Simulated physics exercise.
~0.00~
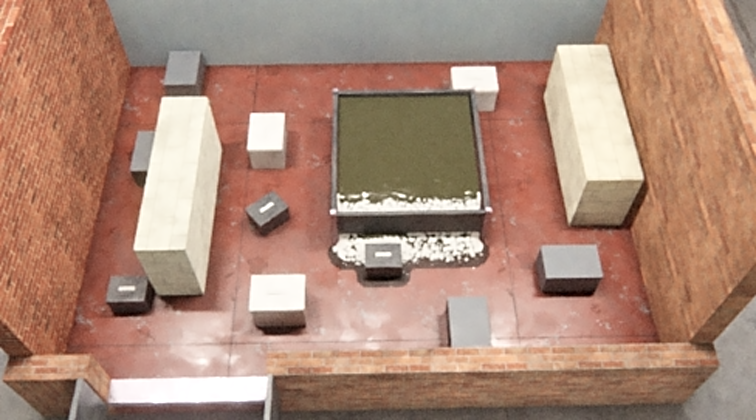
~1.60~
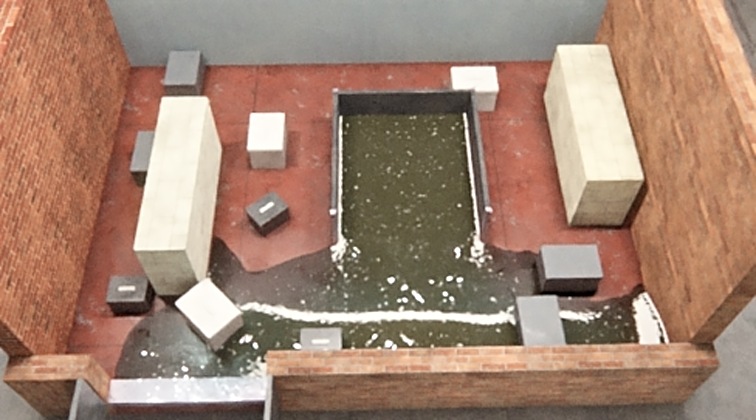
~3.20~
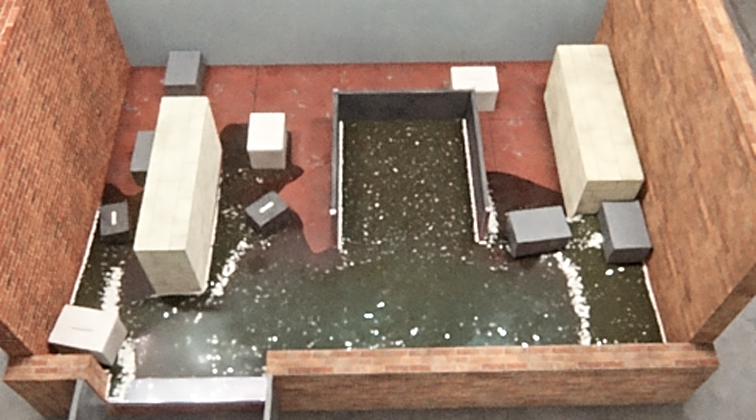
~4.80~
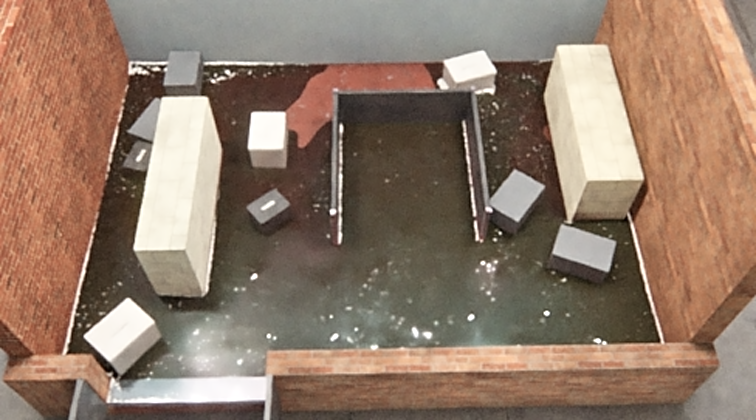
A square tank of murky, dark green water stands on the red floor of a brick-walled depot, seen from high up, with small grey and white boxes scattered around it and a tall pale block on either side. The tank's near panel gives way and the water bursts out in a foaming sheet towards the low front wall. It pushes the front white box left, and grey boxes shift to the left and right. The flood spreads around both blocks and swings grey boxes up the right side. Finally, dark water covers nearly everything except a red patch behind the emptied tank, with the white box resting near the front left opening.
